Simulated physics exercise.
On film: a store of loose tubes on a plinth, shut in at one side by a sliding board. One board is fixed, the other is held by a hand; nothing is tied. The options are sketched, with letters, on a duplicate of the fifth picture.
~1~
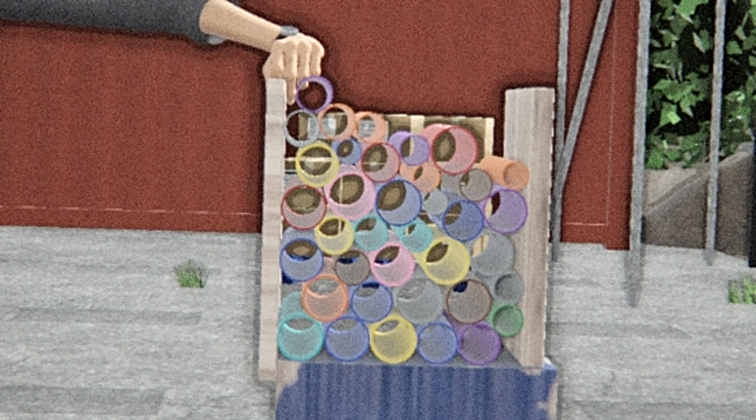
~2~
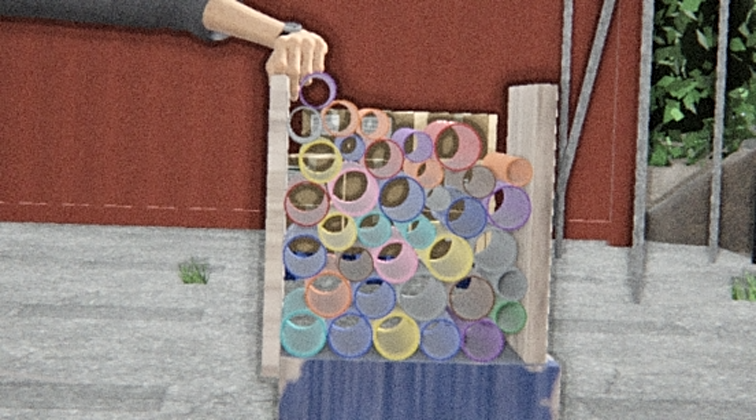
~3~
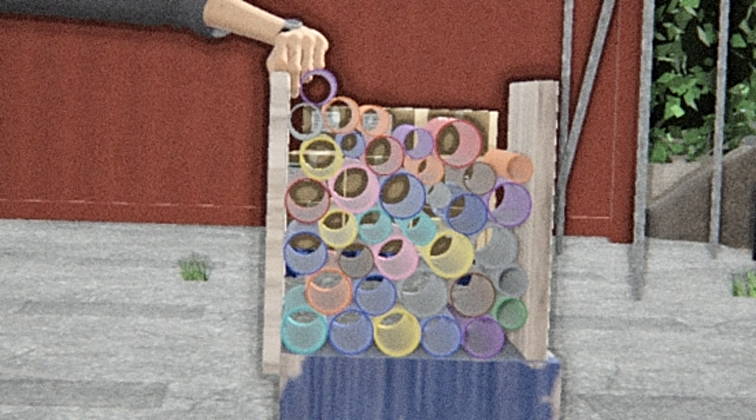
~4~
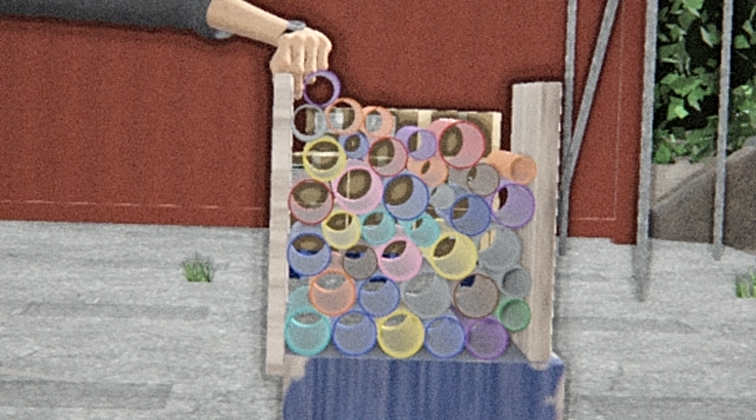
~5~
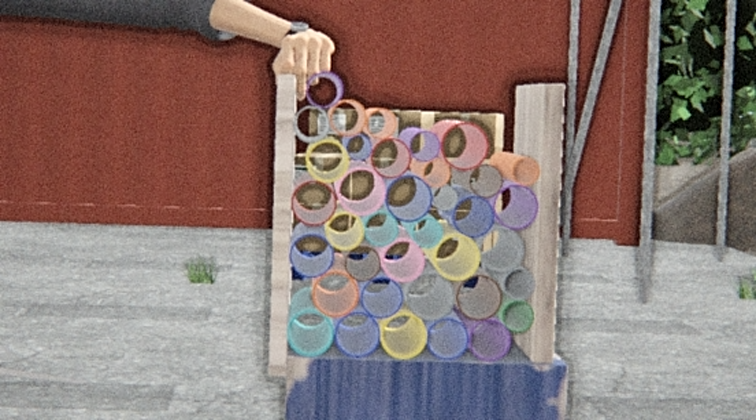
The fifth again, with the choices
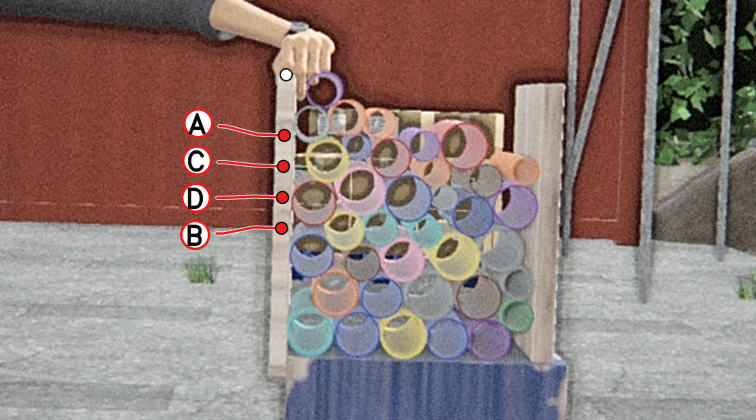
To begin with, colourful loose tubes sit piled between two upright boards on a blue plinth, with a hand gripping the top of the left board beside a purple tube. The view then shakes slightly, but the hand stays there and the tubes keep the same arrangement through the last moment.
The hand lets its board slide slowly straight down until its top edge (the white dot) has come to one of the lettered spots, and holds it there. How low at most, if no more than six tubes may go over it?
Lower it to B and no more.
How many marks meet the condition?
Four of them.
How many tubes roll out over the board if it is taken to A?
At A the number is none.
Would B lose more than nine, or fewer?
It loses fewer than nine.
On the marked copy, A at (284, 136); B at (281, 228); C at (283, 166); D at (282, 197); the white dot at (286, 75).
With B. Early on, top of the board (293, 143).
Further on, top of the board (291, 219).
At the end, top of the board (290, 228), two out over the board.
As for the rest, A none out over the board; C two out over the board; D two out over the board.
